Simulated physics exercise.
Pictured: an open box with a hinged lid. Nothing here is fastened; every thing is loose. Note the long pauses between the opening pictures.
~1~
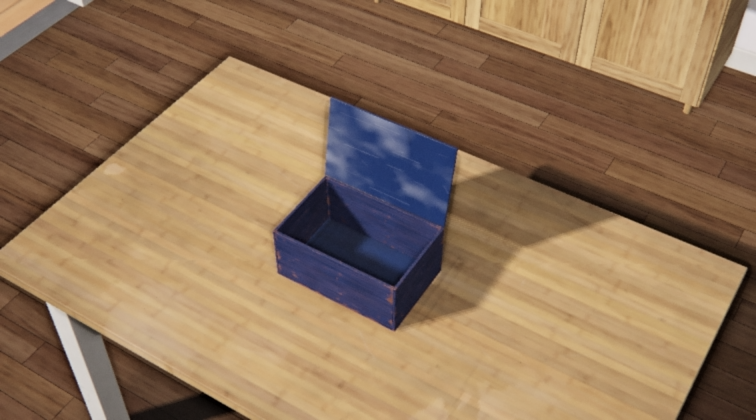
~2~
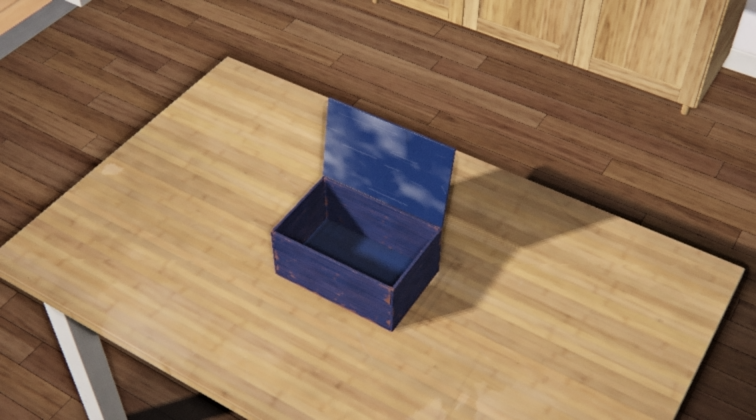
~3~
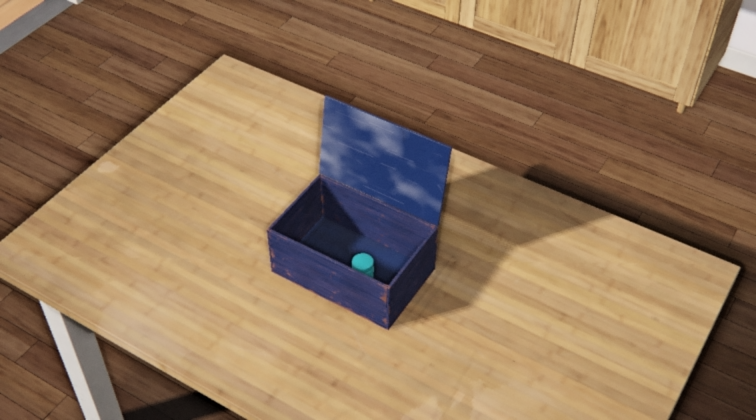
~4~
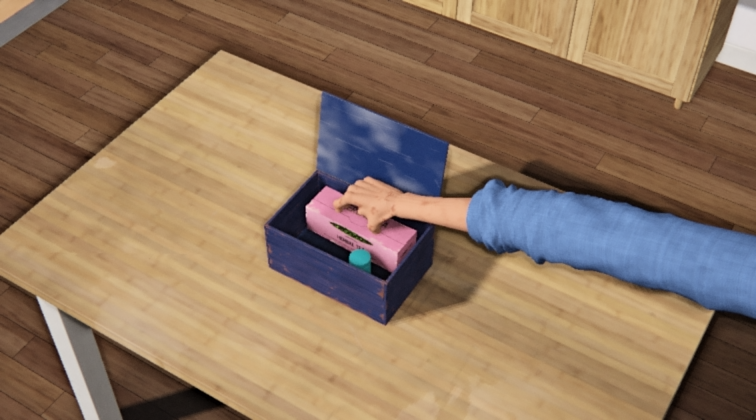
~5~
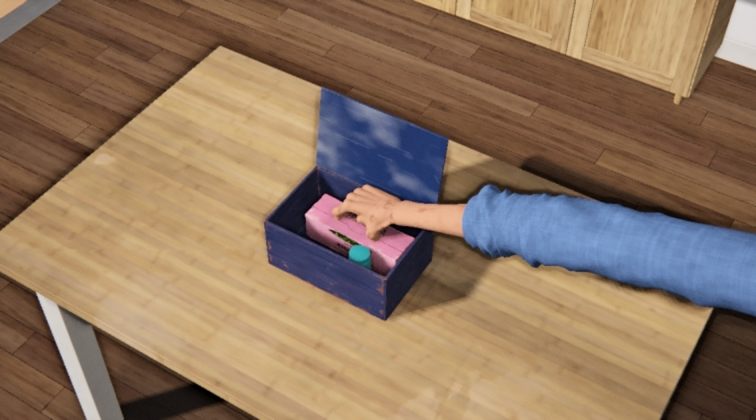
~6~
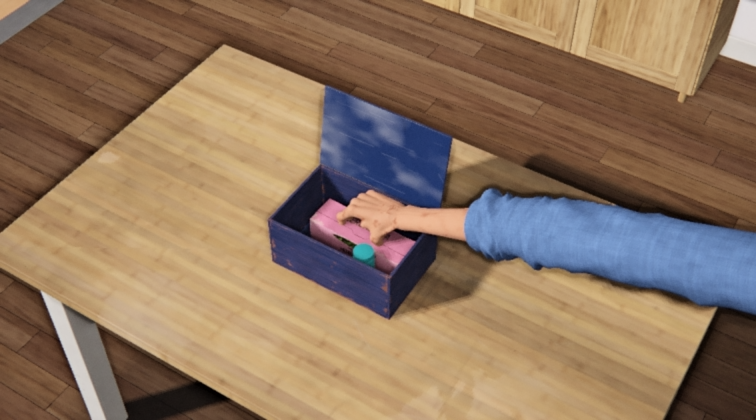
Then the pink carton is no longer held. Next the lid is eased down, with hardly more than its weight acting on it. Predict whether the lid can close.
Prediction: The lid closes.
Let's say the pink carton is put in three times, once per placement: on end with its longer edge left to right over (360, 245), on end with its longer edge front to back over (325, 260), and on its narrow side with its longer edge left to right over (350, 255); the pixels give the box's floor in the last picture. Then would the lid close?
Well, the first try leaves the lid standing open, the second leaves it standing open, and the third leaves it lying shut.
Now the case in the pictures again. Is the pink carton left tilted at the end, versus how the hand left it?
Observation: The pink carton keeps the set orientation.
Then, 1.50 s on from there, lid 69° above the rim.
Then, 1.80 s on from there, lid 31° above the rim.
In the end, lid shut; both unmoved. At the end, from the last picture's camera, pink carton near (363, 242).
